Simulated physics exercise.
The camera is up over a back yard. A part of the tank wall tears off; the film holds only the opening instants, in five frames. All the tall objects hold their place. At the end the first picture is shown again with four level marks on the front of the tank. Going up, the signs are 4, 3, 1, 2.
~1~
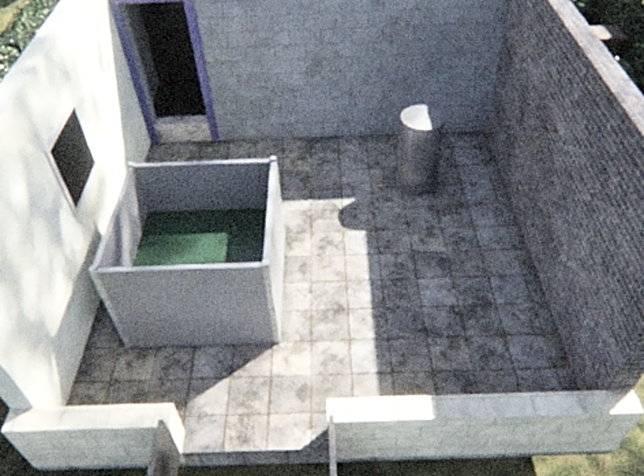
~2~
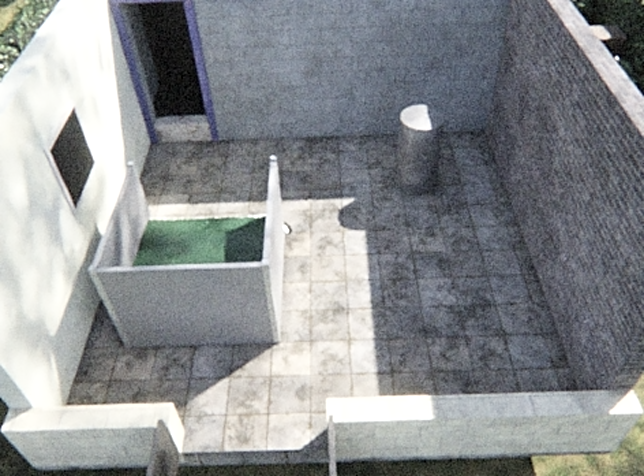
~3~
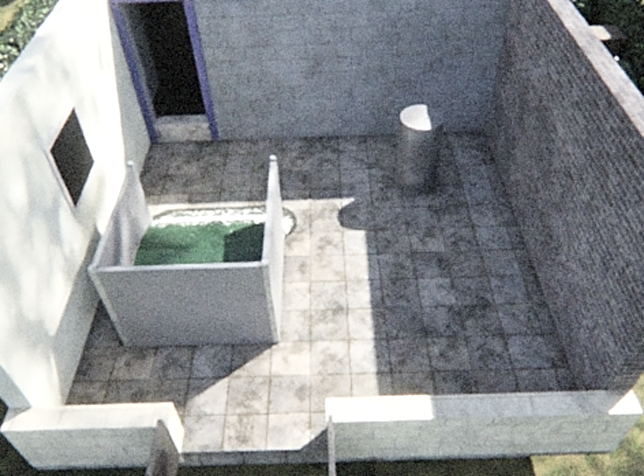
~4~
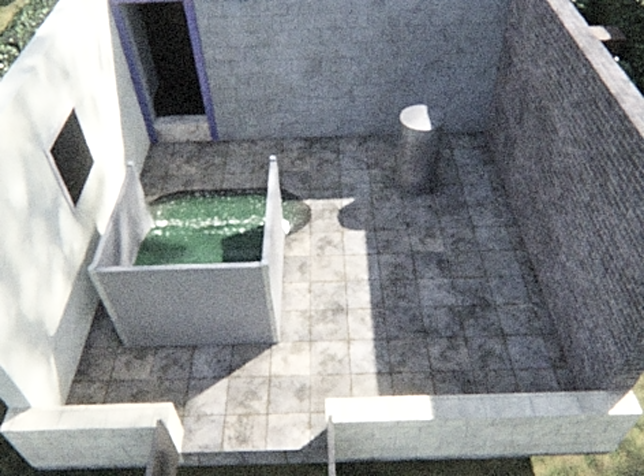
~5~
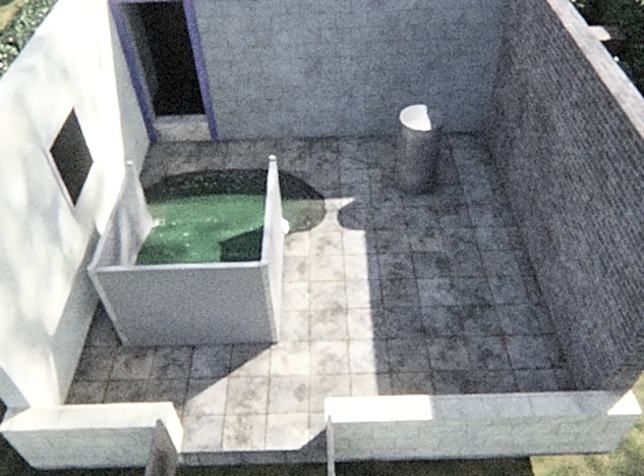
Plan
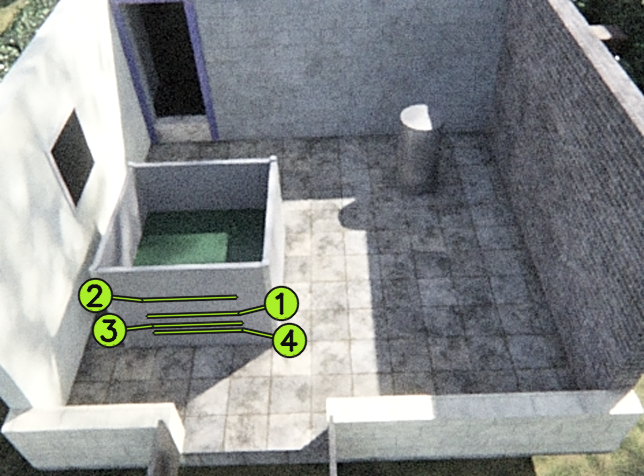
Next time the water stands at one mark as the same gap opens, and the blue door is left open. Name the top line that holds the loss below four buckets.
I would pick level 1.
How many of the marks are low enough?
Three.
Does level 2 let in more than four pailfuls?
Yes, that goes wrong.
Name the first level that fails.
That is level 2.
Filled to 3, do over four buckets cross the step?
No, that is safe.
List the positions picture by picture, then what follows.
Water in the tank at rest, its middle at (204, 256); foot of the blue doorway at (186, 142); open gate at (249, 398), in the first picture.
Water covers 2 % of the ground, its front hidden from here, in the second picture.
Water covers 4 % of the ground, its front hidden from here, in the third picture.
Water covers 8 % of the ground, its front hidden from here, in the fourth picture.
Front seen at (309, 203), 14 % of the ground wet, in the fifth picture.
On the marked copy, 1 at (193, 314); 2 at (188, 298); 3 at (196, 324); 4 at (198, 331); from the bottom up 4, 3, 1, 2.
For level 1, a splash gets over, under a bucket.
For level 2, about 10 bucketfuls get in.
For level 3, nothing gets over.
For level 4, nothing gets over.
